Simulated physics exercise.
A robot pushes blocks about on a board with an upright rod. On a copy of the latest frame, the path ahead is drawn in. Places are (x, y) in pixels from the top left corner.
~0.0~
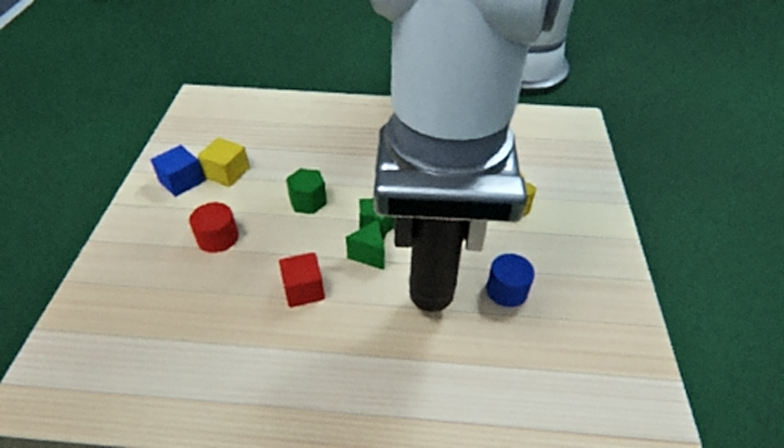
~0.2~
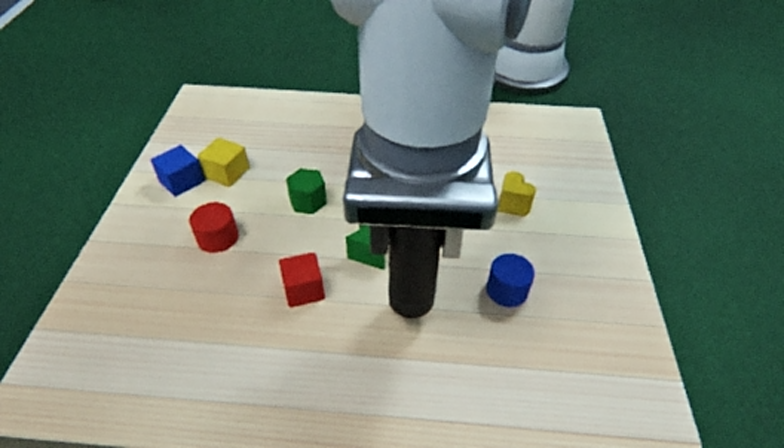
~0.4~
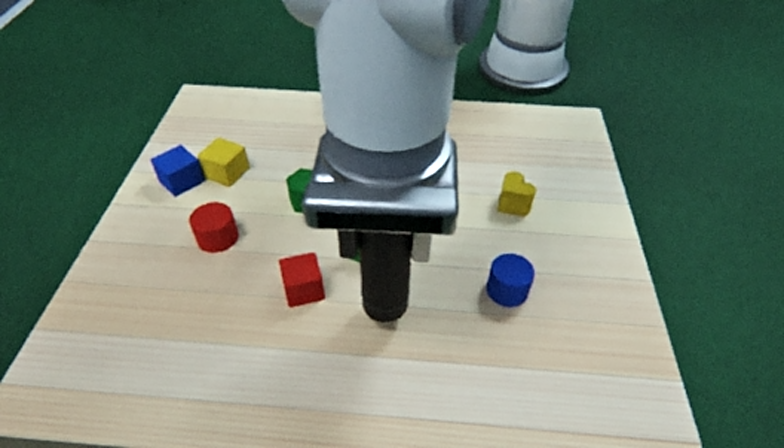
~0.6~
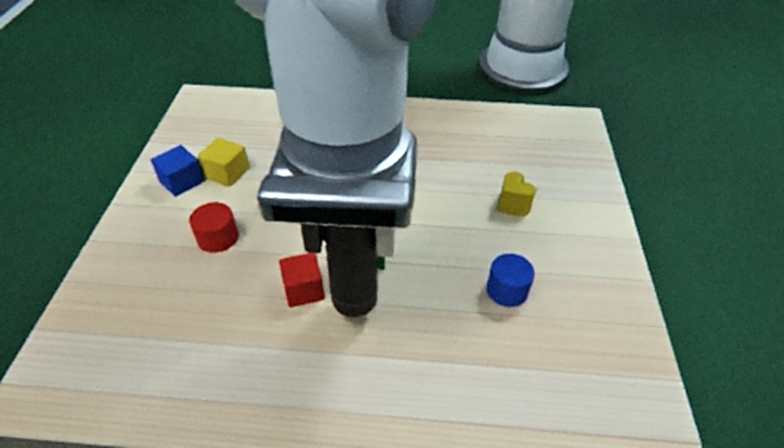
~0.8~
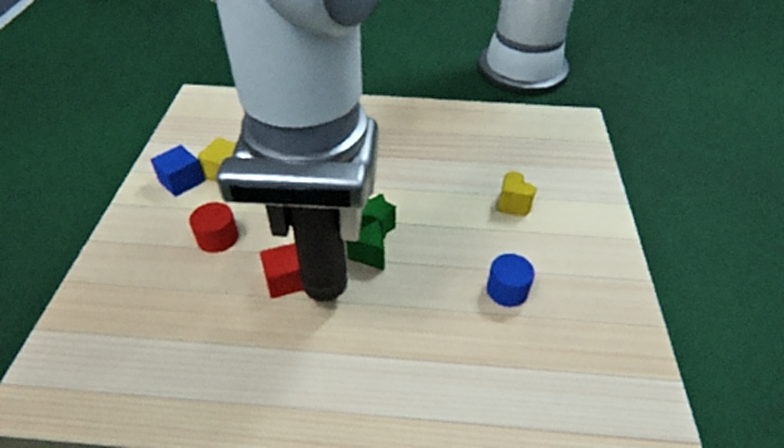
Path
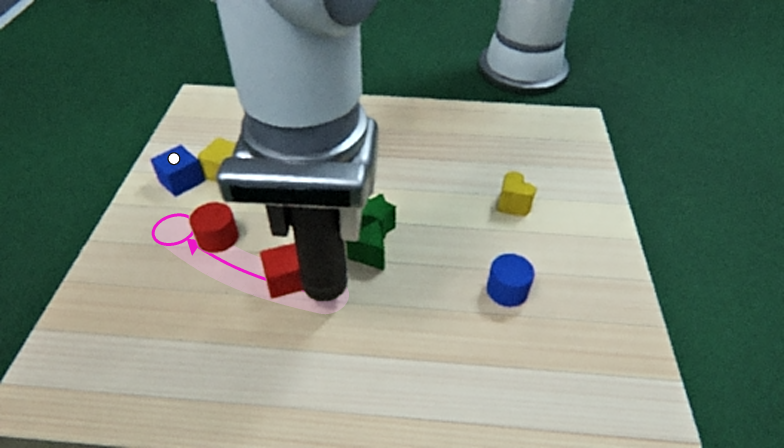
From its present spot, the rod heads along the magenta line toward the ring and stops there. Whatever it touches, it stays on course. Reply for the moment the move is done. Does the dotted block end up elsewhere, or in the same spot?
Here the dotted block moves off its spot.
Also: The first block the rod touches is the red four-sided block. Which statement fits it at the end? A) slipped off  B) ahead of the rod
Correct choice: B.
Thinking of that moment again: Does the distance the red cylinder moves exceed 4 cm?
Yes - that is the case.
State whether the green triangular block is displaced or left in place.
It gets no push and keeps its place.
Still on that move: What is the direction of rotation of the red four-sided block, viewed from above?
The twist is clockwise.
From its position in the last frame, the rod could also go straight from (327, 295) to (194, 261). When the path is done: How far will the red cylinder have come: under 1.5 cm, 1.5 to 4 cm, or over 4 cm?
The distance will be above 4 cm.
The line goes from (327, 295) by way of (266, 279) and (215, 257) to (174, 229); the dot is on the blue four-sided block.
What follows on the original path. One third of the way, rod at (262, 268); red four-sided block at (232, 237), turned 45° clockwise.
Two thirds of the way, rod at (210, 245); red cylinder at (186, 186); red four-sided block at (191, 211), turned 80° clockwise.
At the end, rod at (169, 218); blue four-sided block at (170, 136), turned 30° clockwise; red cylinder at (164, 159); red four-sided block at (156, 184), turned 95° clockwise; green triangular block unmoved.
